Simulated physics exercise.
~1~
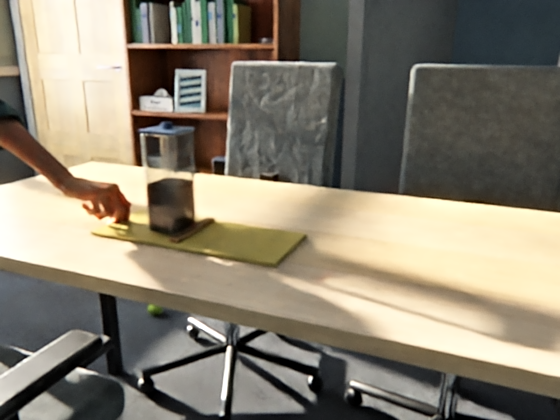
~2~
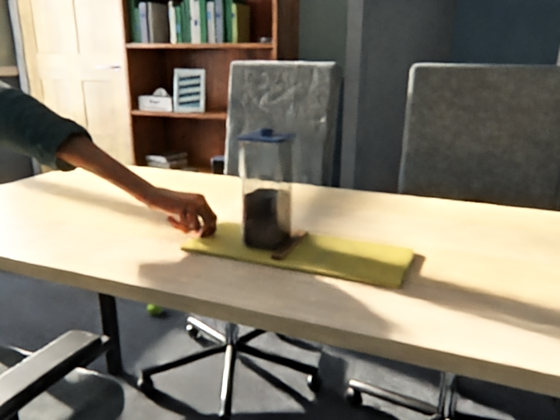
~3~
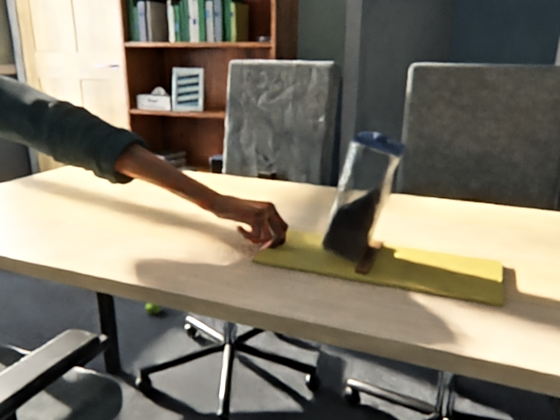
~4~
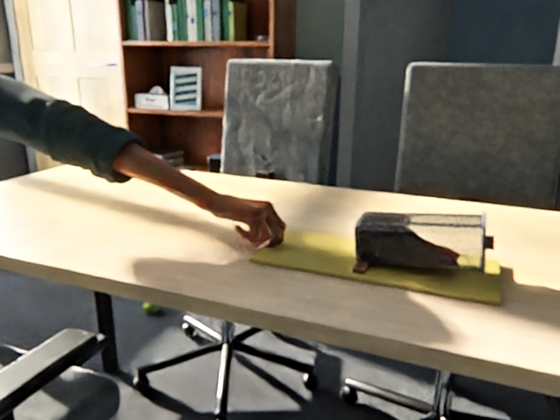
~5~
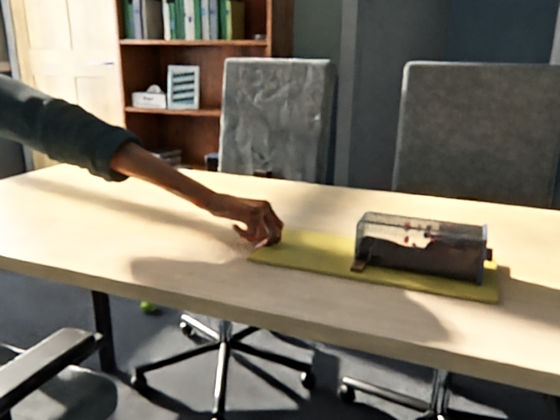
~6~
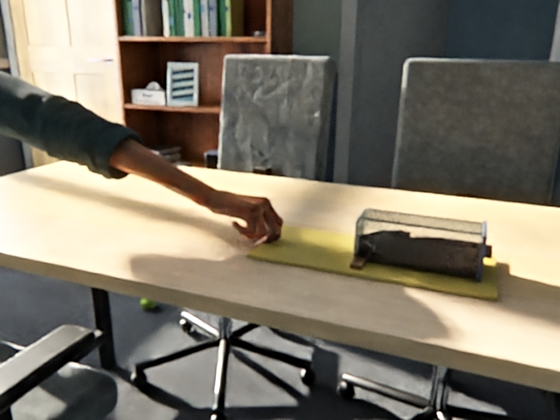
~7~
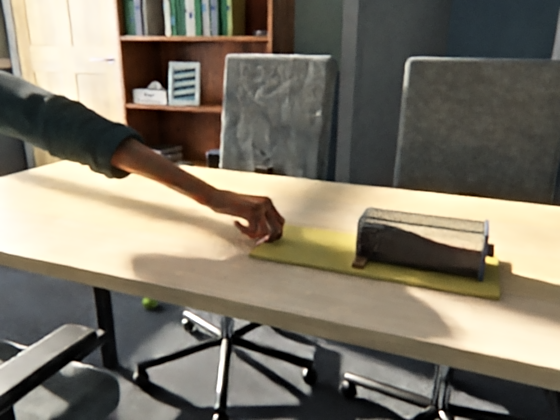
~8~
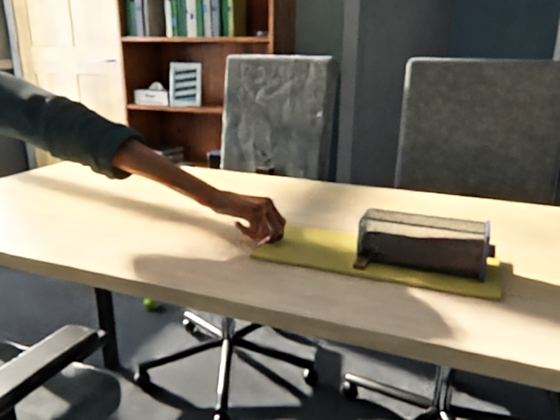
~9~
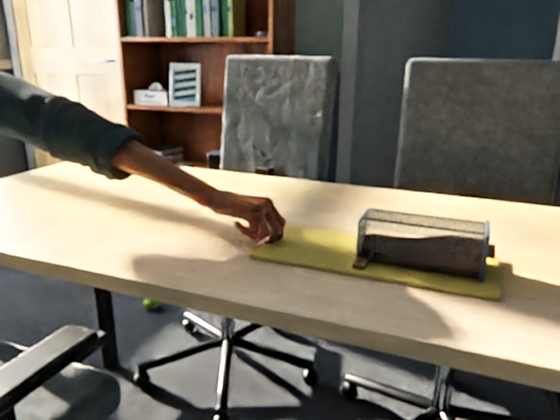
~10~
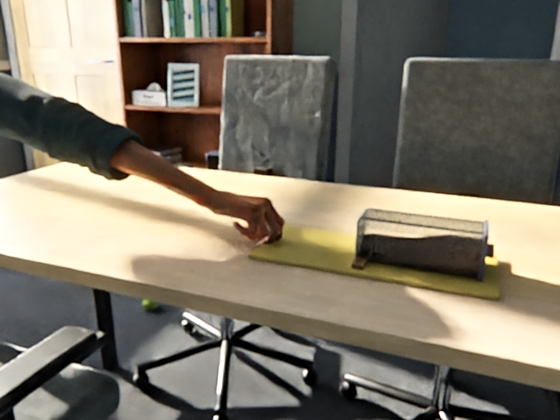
A hand at the end of a dark-sleeved arm reaches in from the left over a pale wooden table in a sunlit office, seen from the side by a slightly swaying camera. It holds the end of a flat yellow-green board, on which stands a clear flask with a blue cap, partly filled with dark liquid. Grey chairs and a brown bookshelf stand behind. The hand pushes the board to the right, then stops, and the flask tips over to the right. It lands on its side, the liquid sloshes and settles, and the flask stays lying on the board.
